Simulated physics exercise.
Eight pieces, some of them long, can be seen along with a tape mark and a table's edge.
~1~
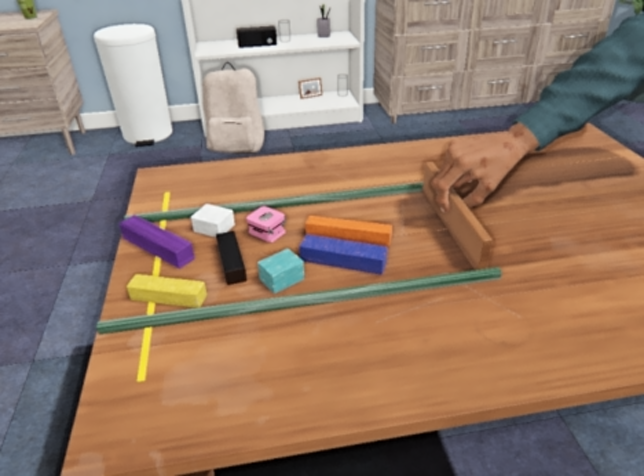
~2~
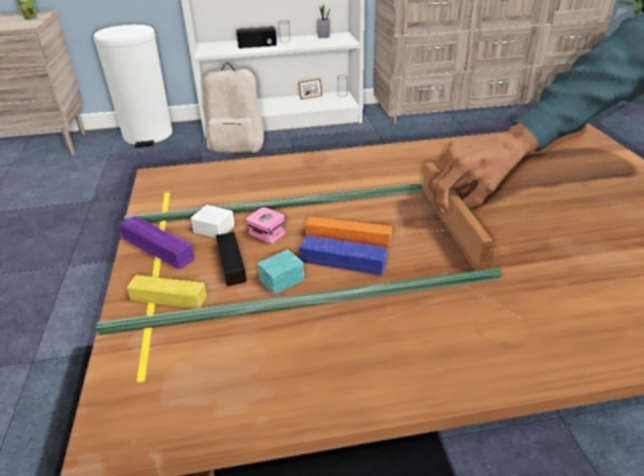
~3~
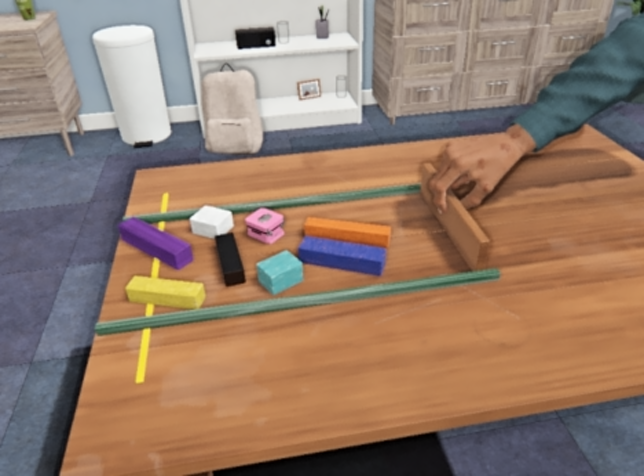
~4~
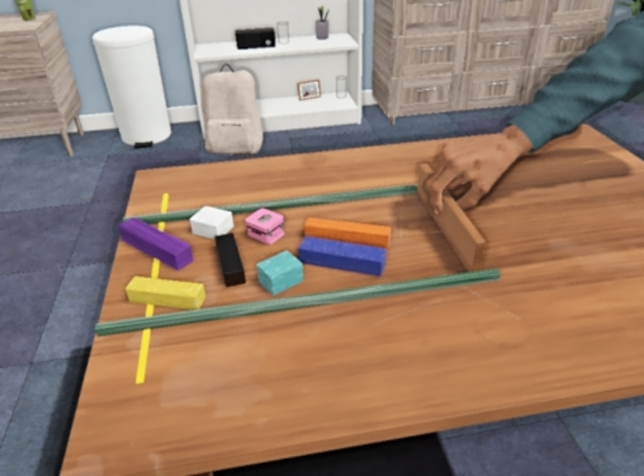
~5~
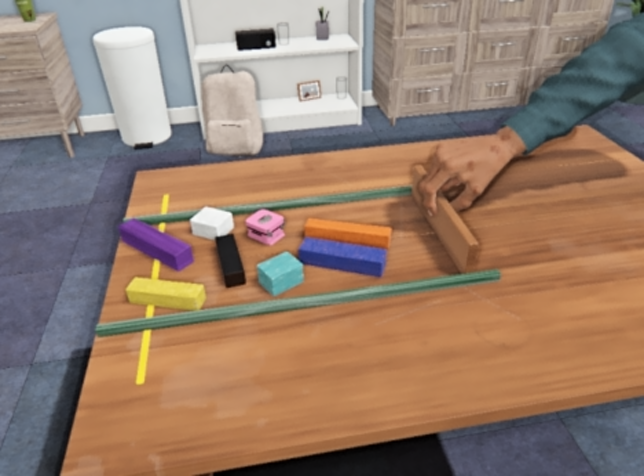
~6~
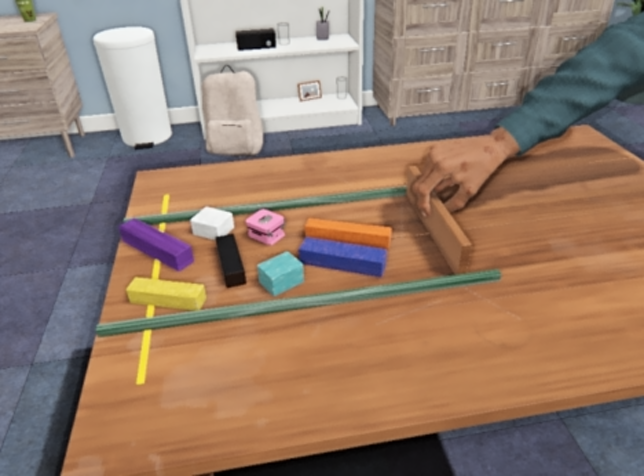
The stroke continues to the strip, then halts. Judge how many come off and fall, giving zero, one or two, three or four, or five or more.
Number falling: Three or four.
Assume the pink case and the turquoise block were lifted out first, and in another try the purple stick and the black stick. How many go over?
Result: 2 in the first case, with 2 in the second.
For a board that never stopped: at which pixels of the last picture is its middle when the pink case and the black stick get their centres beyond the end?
The middle is at (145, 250) when it's the pink case, and at (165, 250) when it's the black stick.
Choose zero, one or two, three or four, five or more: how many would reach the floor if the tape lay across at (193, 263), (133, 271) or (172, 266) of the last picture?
Taking the three tapes one at a time, the answers are 1 or 2, then five or more, then either three or four.
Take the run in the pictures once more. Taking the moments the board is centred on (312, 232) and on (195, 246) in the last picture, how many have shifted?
Answer - first 5, then 8.
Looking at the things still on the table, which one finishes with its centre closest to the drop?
It's the turquoise block.
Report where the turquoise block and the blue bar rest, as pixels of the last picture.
They come to rest around (106, 307) and (123, 274).
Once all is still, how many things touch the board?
All in all, 2.
Soon after, none off yet; purple stick at rest near (156, 243); yellow bar at rest near (167, 294); white block at rest near (213, 224).
After that, none off yet; purple stick moving near (147, 247); yellow bar displaced a little near (151, 298); white block displaced about its own width near (184, 228).
In the end, the number that fall off is three or four; gone, black stick, white block, yellow bar and purple stick.
